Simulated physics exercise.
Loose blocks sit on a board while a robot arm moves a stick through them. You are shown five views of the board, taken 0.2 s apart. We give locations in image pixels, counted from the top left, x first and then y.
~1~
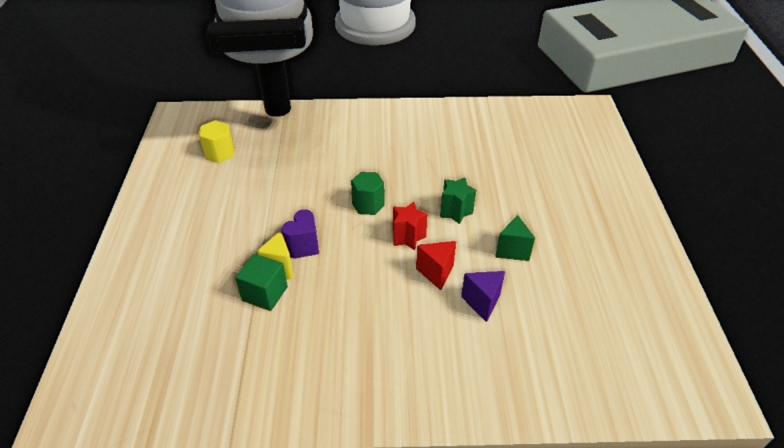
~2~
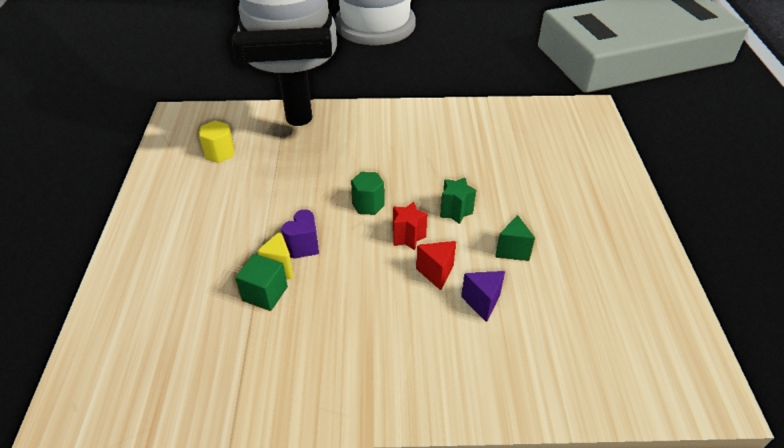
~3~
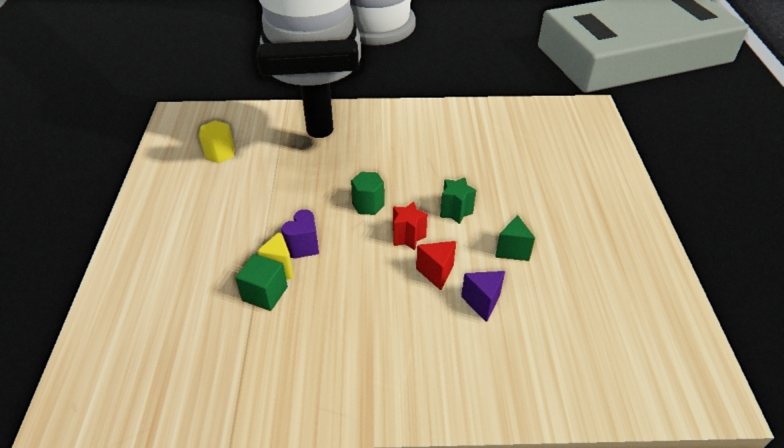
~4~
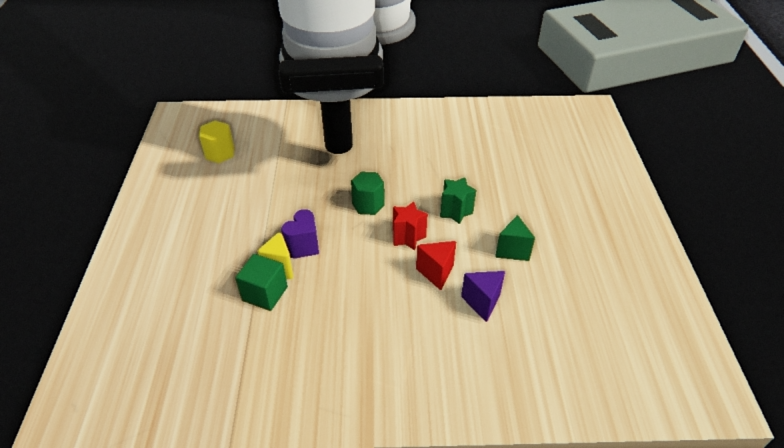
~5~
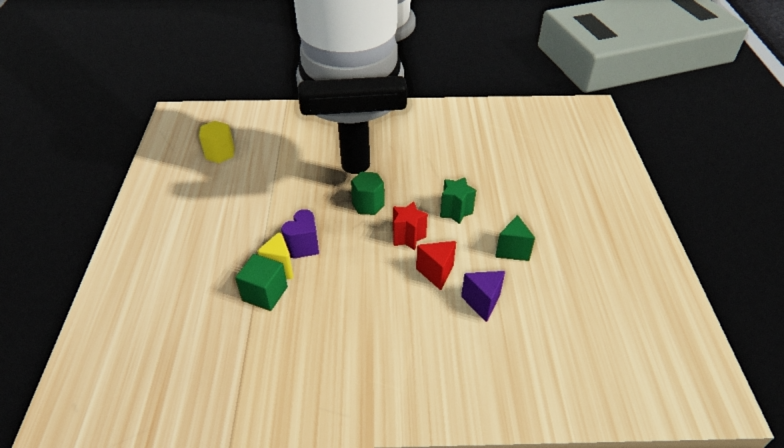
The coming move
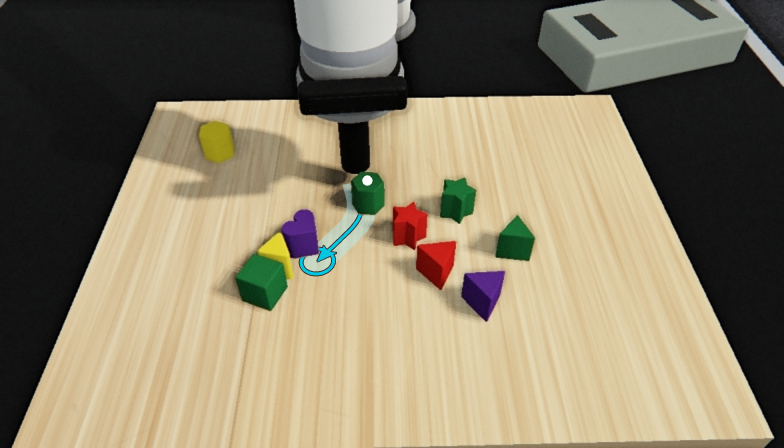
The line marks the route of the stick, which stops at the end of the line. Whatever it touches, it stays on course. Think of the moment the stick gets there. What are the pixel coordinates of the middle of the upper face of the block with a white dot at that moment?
About (378, 214).
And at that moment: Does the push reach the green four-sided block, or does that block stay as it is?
By the end it is where it was.
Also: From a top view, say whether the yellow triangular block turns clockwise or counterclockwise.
It turns counter-clockwise.
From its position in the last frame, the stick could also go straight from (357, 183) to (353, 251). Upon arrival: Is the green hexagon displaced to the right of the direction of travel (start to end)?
Short answer: No.
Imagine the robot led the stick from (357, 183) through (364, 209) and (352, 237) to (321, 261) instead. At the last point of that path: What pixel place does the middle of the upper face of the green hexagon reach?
Located at (381, 221).
Drawn move, from (357, 183) through (362, 209) and (345, 236) to (317, 261); the dot is on the green hexagon.
The first path, step by step. One third of the way, stick (361, 191); green hexagon (378, 203), turned 20° anticlockwise.
Two thirds of the way, stick (343, 218); green hexagon (378, 214), turned 75° anticlockwise.
At the end, stick (315, 244); green four-sided block still; yellow triangular block (268, 242), turned 35° anticlockwise; purple heart (286, 228), turned 45° clockwise; green hexagon (378, 214), turned 75° anticlockwise; red star-shaped block still.
